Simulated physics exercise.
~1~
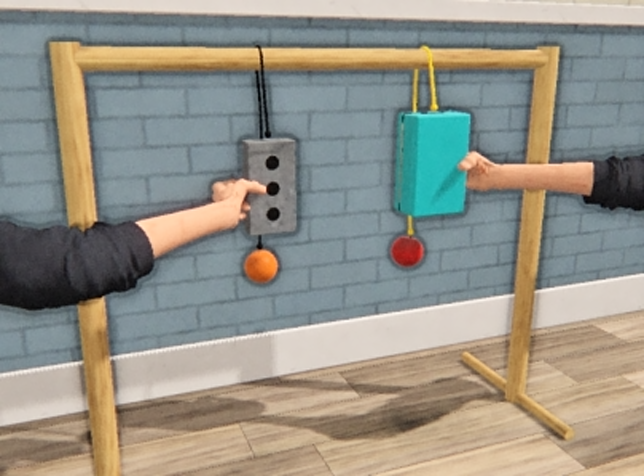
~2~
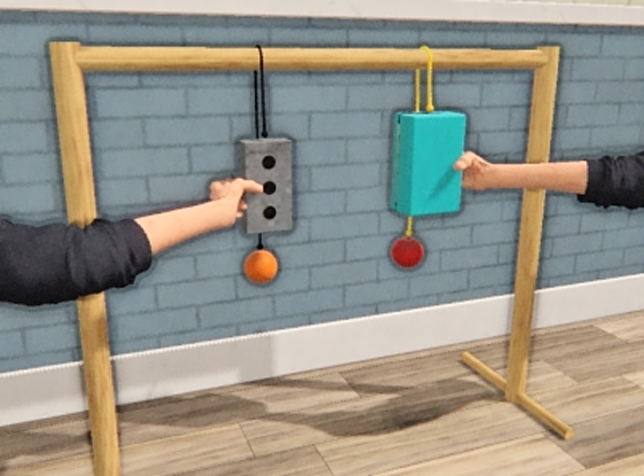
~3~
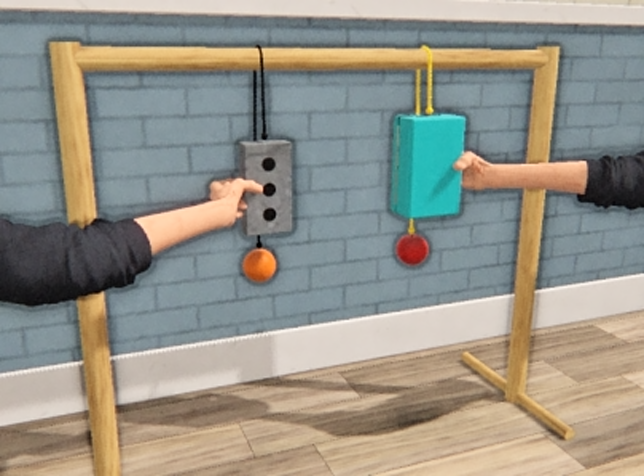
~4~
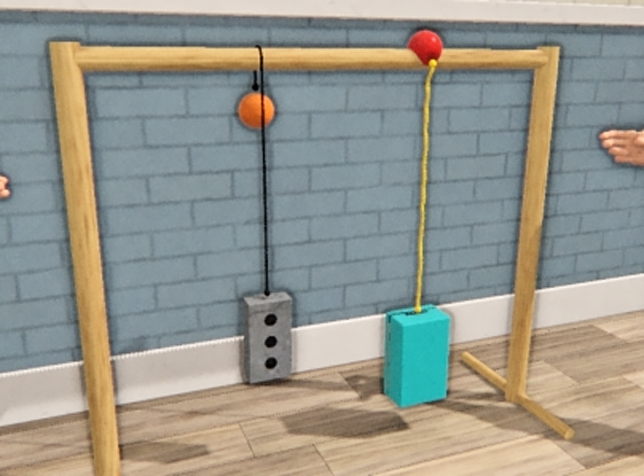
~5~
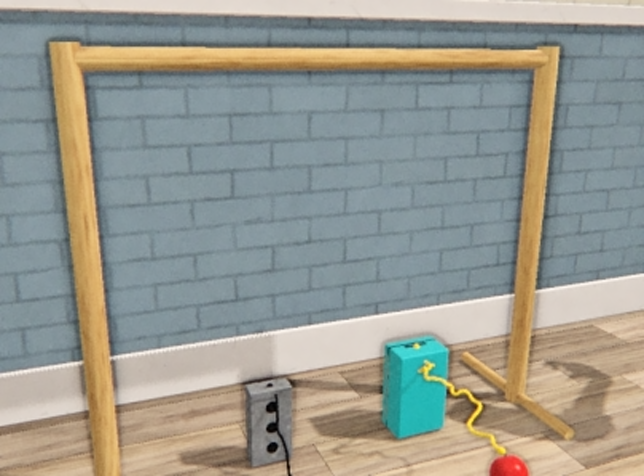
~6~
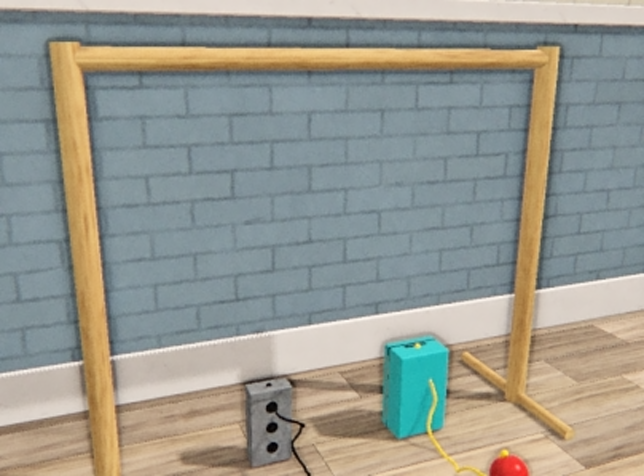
Under a wooden rail, two hands release a grey block and turquoise box, which drop to the floor.
